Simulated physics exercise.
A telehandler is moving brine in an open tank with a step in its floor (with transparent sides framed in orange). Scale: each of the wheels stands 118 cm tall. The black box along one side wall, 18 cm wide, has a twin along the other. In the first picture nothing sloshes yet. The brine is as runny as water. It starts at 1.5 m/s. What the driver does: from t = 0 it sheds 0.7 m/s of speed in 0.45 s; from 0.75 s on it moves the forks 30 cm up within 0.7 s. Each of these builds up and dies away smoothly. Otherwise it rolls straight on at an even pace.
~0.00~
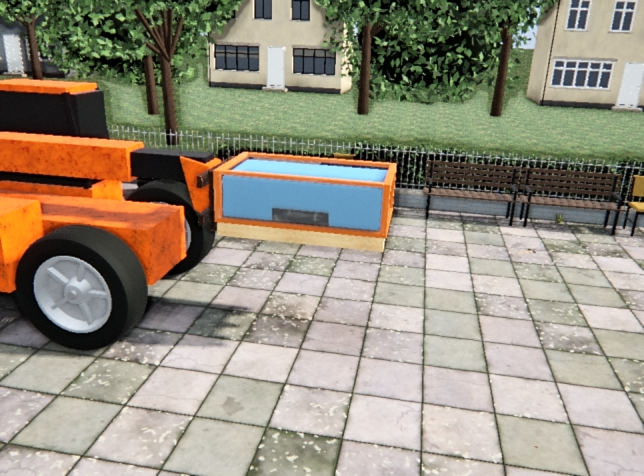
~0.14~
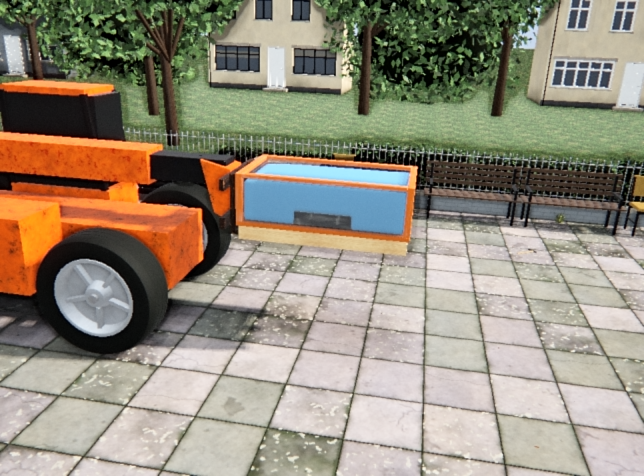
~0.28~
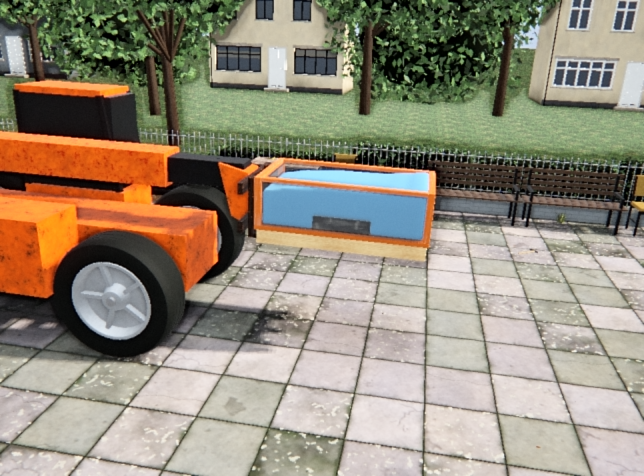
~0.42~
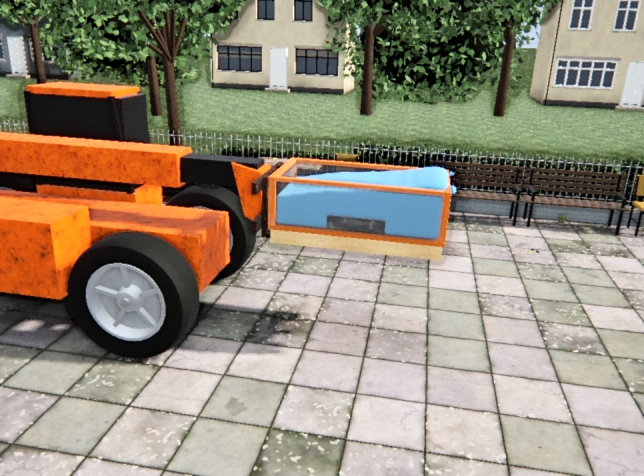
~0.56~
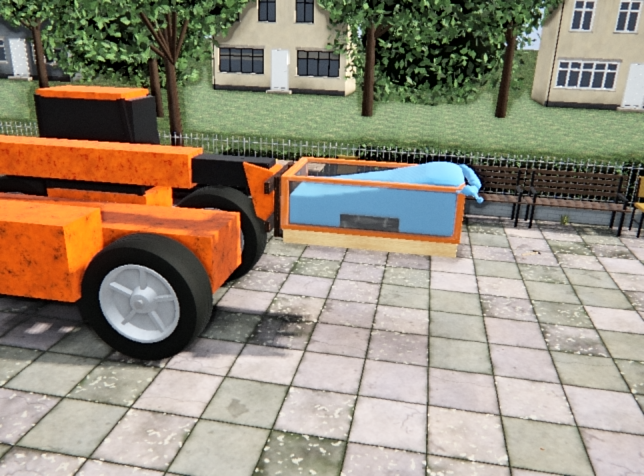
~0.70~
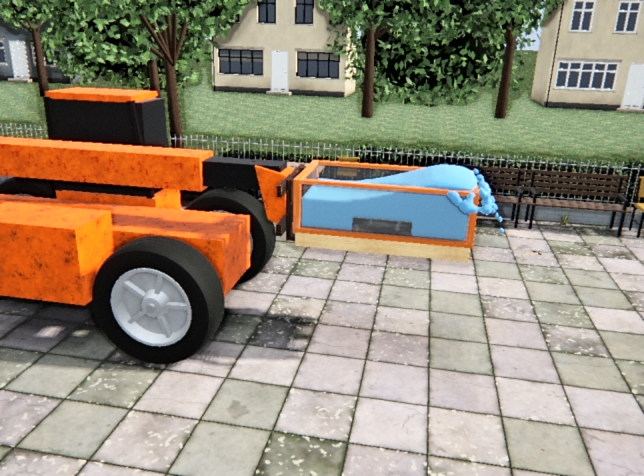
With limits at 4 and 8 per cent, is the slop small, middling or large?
The loss is large.
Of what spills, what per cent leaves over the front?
About 40 per cent.
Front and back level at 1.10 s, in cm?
Front 40 cm, back 38 cm.
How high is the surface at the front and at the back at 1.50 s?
Front 28 cm, back 52 cm.
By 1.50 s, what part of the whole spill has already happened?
Some 30 per cent by then.
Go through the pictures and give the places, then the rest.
In the first frame, level at the front (380, 171); level at the back (253, 162); still flat; the front is on the right, levels are read along the far wall.
In the second frame, level at the front (401, 174); level at the back (273, 165); still flat.
In the third frame, level at the front (420, 173); level at the back (290, 174); rising 6° towards the front.
In the fourth frame, level at the front (434, 168); level at the back (302, 177); rising 9° towards the front.
In the fifth frame, level at the front (447, 164); rising 10° towards the front.
In the sixth frame, level at the front (459, 168); level at the back (325, 180); rising 9° towards the front; brine is coming over the front.
Then, 1.10 s in, front 39 cm, middle 38 cm, back 37 cm above the lowest part of the floor; the loss stands at 3 per cent, over the front.
Then, 1.50 s in, front 28 cm, middle 33 cm, back 53 cm above the lowest part of the floor; the loss stands at 4 per cent, over the front.
Then, 2.00 s in, front 32 cm, middle 39 cm, back 36 cm above the lowest part of the floor; the loss stands at 7 per cent, over the back and the front.
Then, 4.43 s in, the loss stands at 10 per cent, over the front and the back, 46 of 443 litres.
